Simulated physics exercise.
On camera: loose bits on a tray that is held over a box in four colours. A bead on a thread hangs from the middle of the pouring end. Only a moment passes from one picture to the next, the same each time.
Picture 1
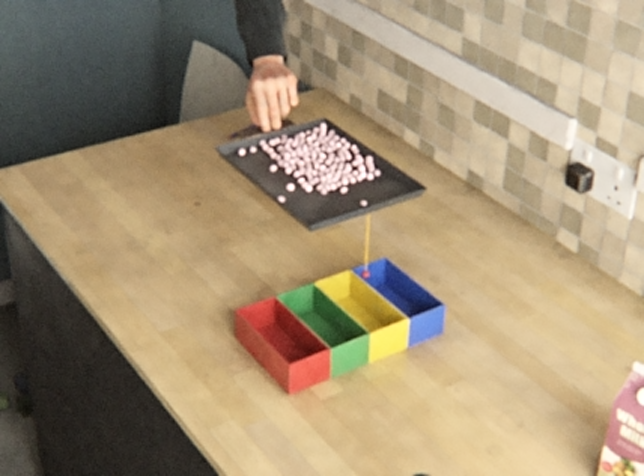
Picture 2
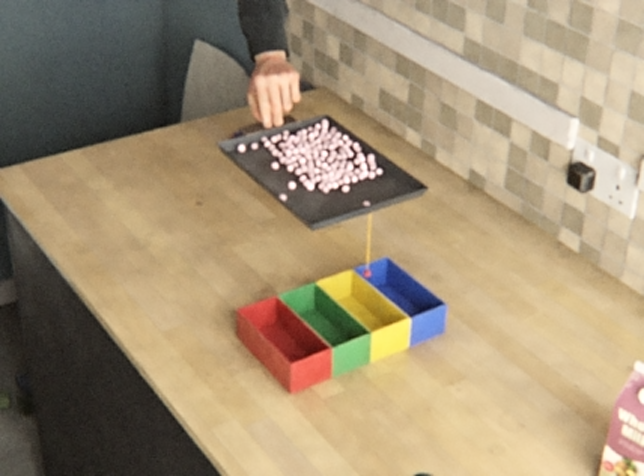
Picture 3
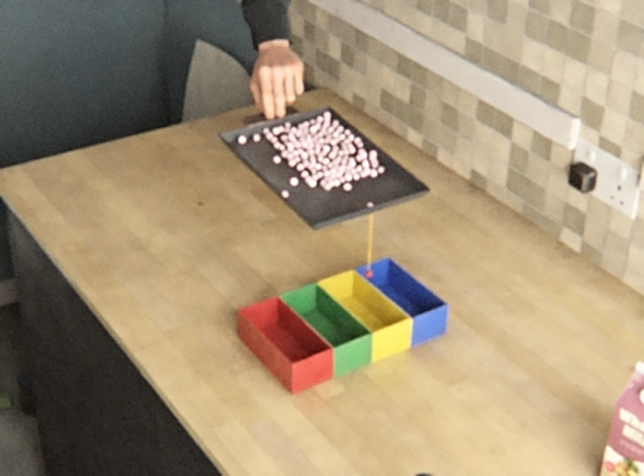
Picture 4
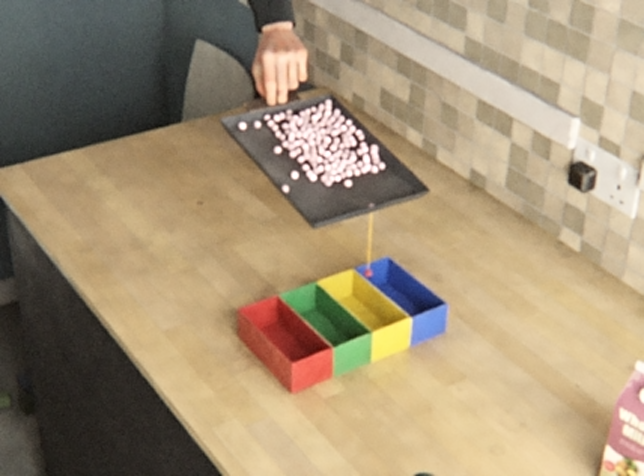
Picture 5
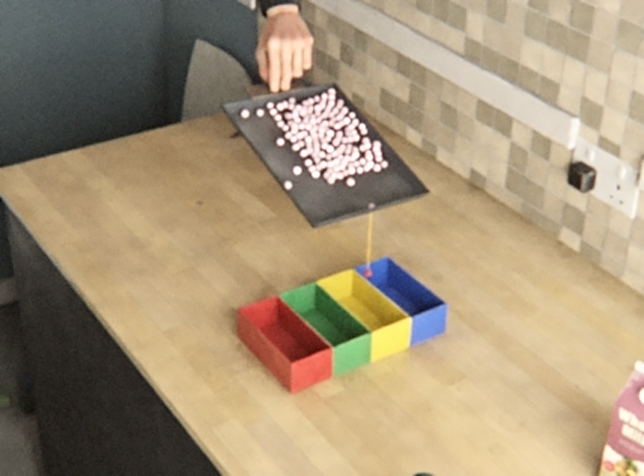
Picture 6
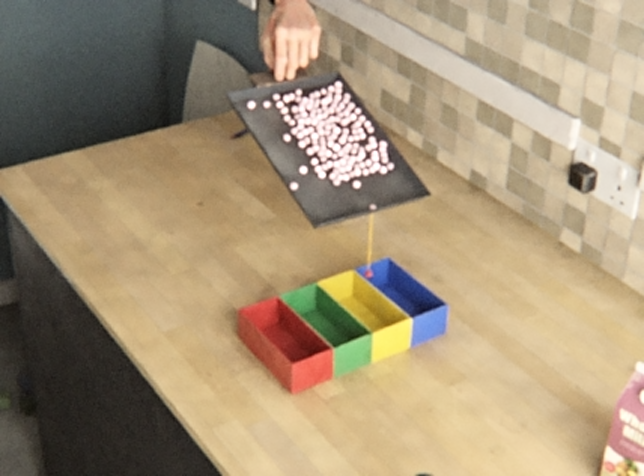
On a wooden worktop beside a tiled wall, a hand holds a dark tray of small pale pink pieces, level above a box with red, green, yellow and blue cells. The hand lifts the far end steadily, steepening the tray, and the pieces begin shifting down its surface.
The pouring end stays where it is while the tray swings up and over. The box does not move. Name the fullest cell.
It favours the blue compartment.
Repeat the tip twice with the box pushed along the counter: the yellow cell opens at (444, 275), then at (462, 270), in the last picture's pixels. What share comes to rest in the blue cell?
Near 0 % and 0 %.
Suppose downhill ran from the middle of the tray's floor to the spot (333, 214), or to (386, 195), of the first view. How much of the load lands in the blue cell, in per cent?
The first gives 0 %, the second 10 %.
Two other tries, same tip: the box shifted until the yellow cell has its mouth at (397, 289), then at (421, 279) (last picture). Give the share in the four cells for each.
First some 80, then 90 per cent.
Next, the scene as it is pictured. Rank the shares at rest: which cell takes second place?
Second comes the yellow one.
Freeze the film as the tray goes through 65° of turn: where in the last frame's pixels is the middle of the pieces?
Around (426, 260).
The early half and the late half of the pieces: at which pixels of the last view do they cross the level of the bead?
At about (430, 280), then at (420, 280).
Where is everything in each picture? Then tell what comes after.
Corners of the pouring end at (311, 222) and (421, 187), level; middle of the load at (313, 160), sugar pearls; bead on its thread at (366, 274); red cell at (310, 369); green cell at (350, 353); yellow cell at (389, 338); blue cell at (426, 323), in the first frame.
Corners of the pouring end at (313, 222) and (423, 187), level; middle of the load at (315, 157), in the second frame.
Corners of the pouring end at (315, 222) and (424, 188), tipped barely, lowest at the right corner; middle of the load at (317, 152), in the third frame.
Corners of the pouring end at (315, 221) and (425, 189), tipped a little, lowest at the right corner; middle of the load at (318, 143), in the fourth frame.
Corners of the pouring end at (316, 220) and (425, 190), tipped clearly, lowest at the right corner; middle of the load at (321, 136), in the fifth frame.
Corners of the pouring end at (317, 221) and (426, 192), tipped clearly, lowest at the right corner; middle of the load at (327, 133), all on the move; red cell at (313, 369); green cell at (353, 353); yellow cell at (392, 338); blue cell at (429, 323), in the sixth frame.
Soon after the last picture, tray tipped steeply; about a quarter on the tray; a small part in the blue cell; a small part in the yellow cell; about two thirds falling or outside the box.
A little later, tray tipped past a quarter turn; about a third in the blue cell; a small part in the yellow cell; a stray few in the green cell; a stray few in the red cell; about half falling or outside the box.
Later still, tray tipped past a quarter turn; about a third in the blue cell; a small part in the yellow cell; a stray few in the green cell; a stray few in the red cell; about half falling or outside the box.
By the end, tray tipped past a quarter turn; about a third in the blue cell; a small part in the yellow cell; a stray few in the green cell; a stray few in the red cell; about half outside the box.
